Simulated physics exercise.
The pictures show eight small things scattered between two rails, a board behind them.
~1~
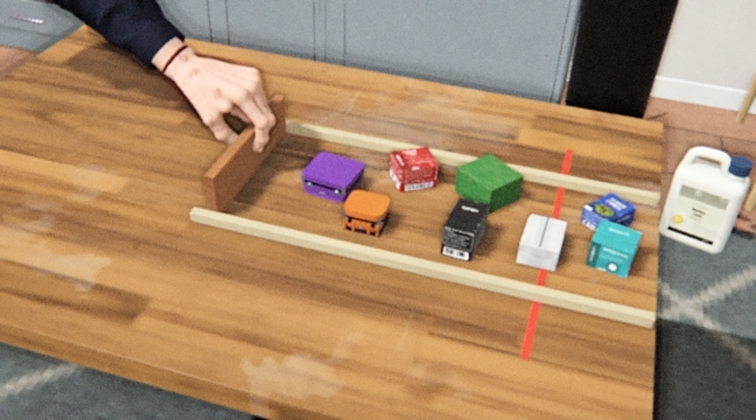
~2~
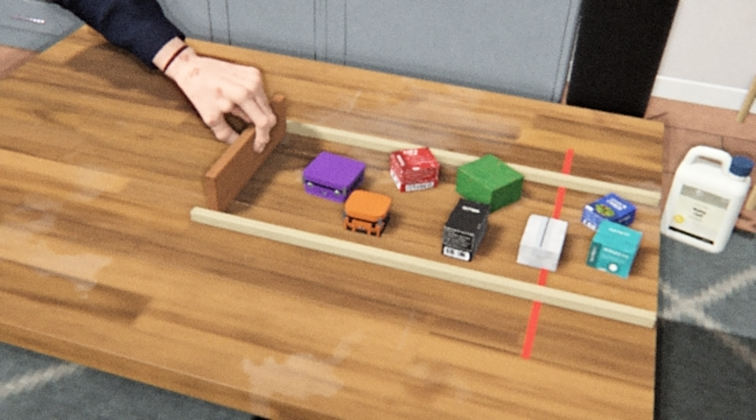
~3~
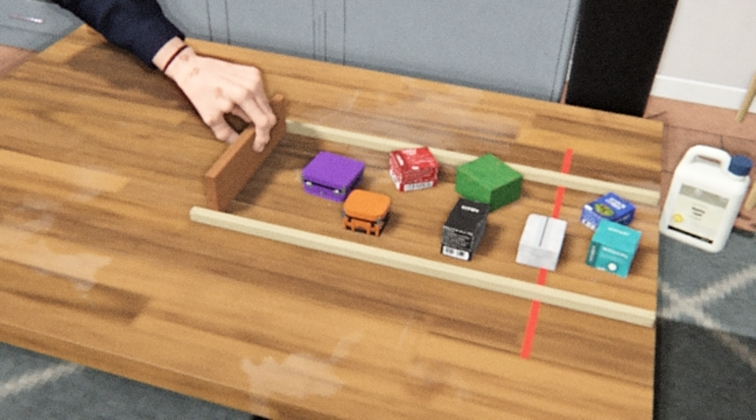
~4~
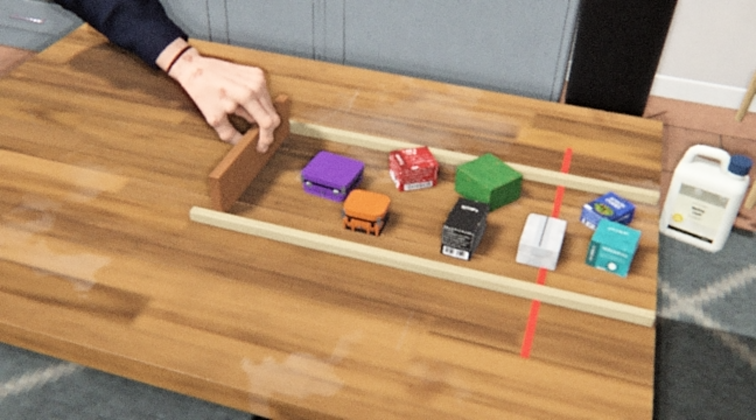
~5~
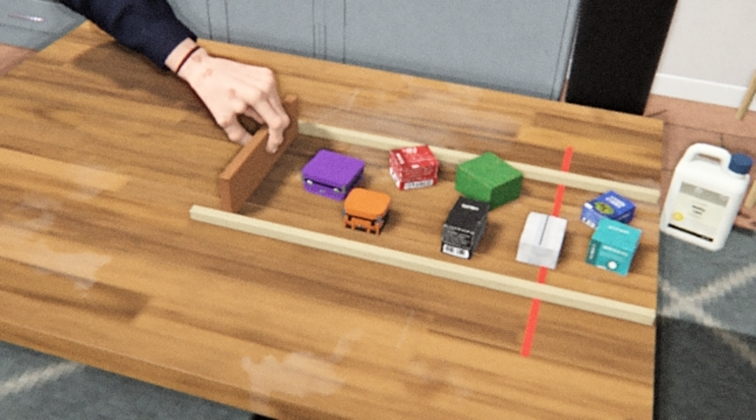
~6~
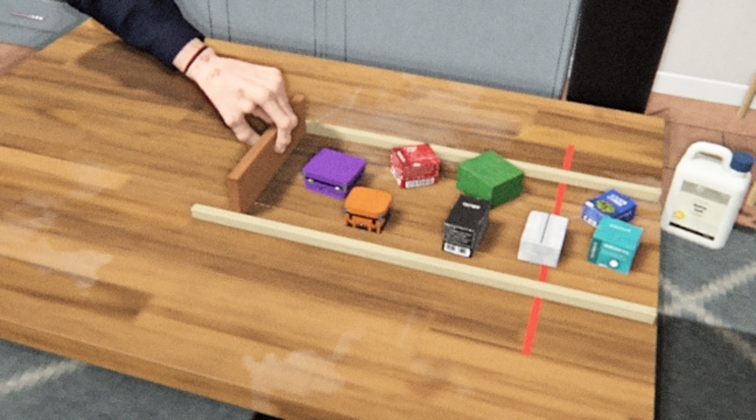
A hand holding a wooden board upright, then sliding it slightly right between two rails toward eight small, nearly motionless boxes and cases.
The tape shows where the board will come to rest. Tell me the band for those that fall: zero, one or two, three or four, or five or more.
Outcome: The number that fall off is one or two.
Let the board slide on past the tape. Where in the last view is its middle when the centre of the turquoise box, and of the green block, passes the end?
Its middle is around (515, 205) and around (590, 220).
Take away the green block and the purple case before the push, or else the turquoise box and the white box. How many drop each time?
It would be 1 and 1.
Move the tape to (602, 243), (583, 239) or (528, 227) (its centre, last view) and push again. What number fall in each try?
In that order 5, 3 and 1.
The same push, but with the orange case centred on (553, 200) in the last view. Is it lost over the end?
It falls.
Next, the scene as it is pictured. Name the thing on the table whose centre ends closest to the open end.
Foremost is the white box.
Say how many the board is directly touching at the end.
The number is 3.
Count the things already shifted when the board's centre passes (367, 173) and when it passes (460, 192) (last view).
First 3, then 6.
Soon after, none off yet; turquoise box at rest near (615, 245); blue box at rest near (610, 211); white box at rest near (543, 238).
After that, none off yet; turquoise box displaced about its own width near (658, 257); blue box displaced a little near (631, 212); white box displaced about its own width near (611, 256).
In the end, the number that fall off is one or two; gone, blue box and turquoise box.
